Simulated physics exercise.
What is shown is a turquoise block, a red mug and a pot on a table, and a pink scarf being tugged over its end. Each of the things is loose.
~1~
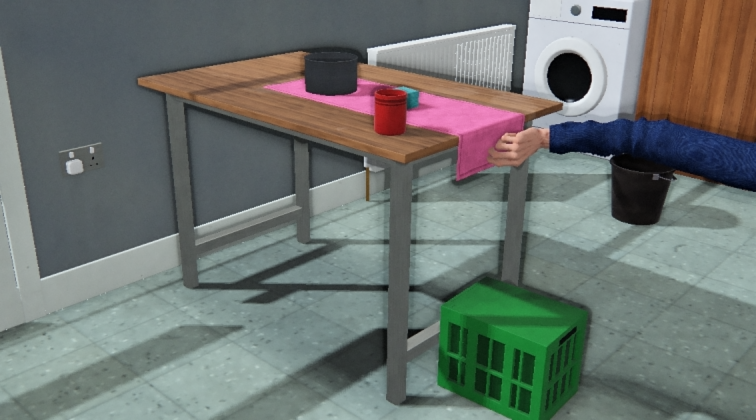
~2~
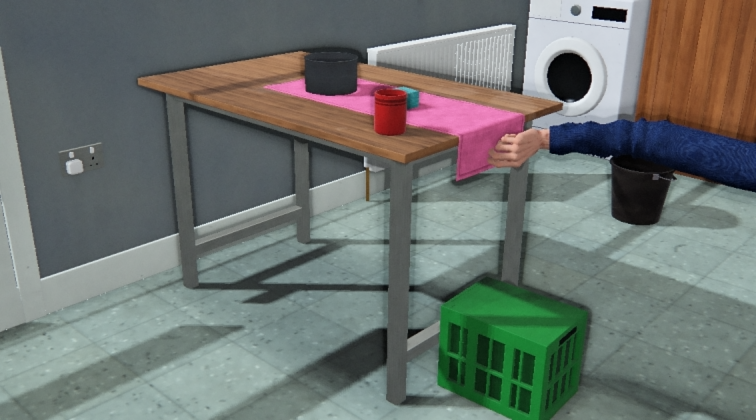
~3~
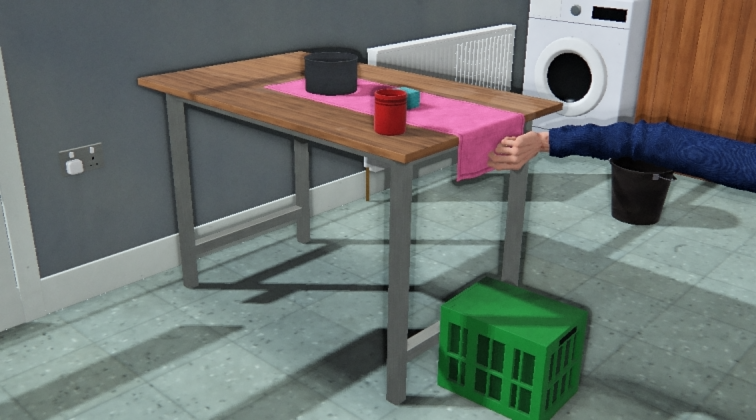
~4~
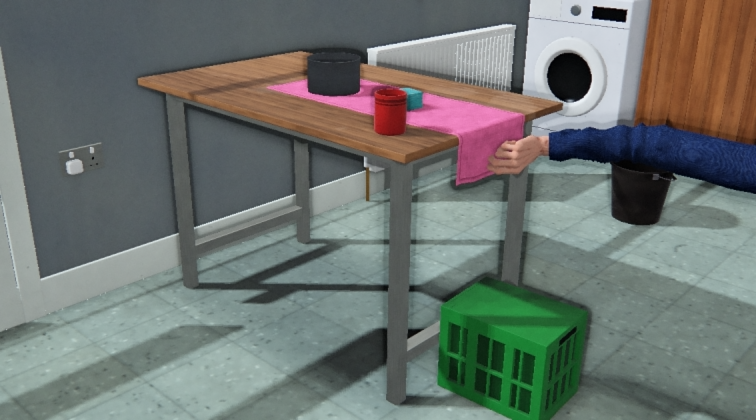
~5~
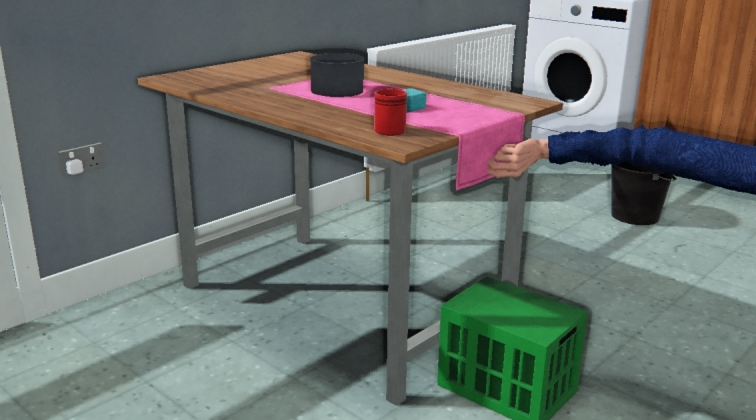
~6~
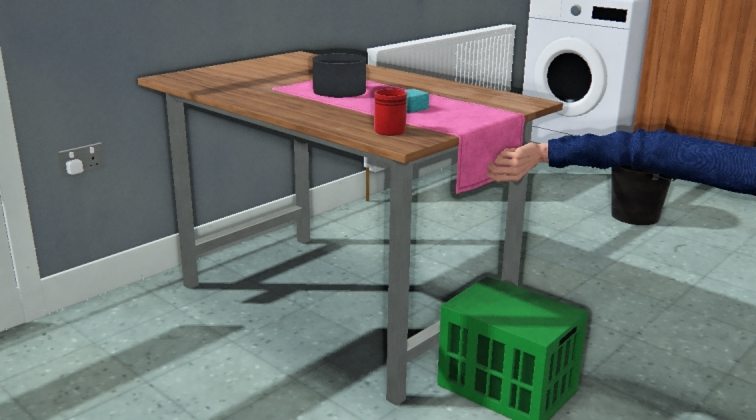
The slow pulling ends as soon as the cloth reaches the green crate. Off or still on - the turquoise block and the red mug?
Turquoise block: Off, red mug: Still on.
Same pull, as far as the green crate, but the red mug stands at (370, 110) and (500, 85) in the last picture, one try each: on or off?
So, try one: It never leaves the top; try two: It never leaves the top.
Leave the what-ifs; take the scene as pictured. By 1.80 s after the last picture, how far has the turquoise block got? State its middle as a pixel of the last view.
Roughly at (494, 127).
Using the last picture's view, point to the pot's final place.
It ends up roughly at (428, 94).
Then, 0.82 s later than the last view, hem going down; block carried along near (442, 108); mug as before.
Then, 1.80 s later than the last view, hem going down; block tipping at the edge near (494, 127); mug as before.
Finally, hem on the crate; block down below near (515, 282); mug as before. The turquoise block goes over the edge and the red mug keeps clear of the edge.
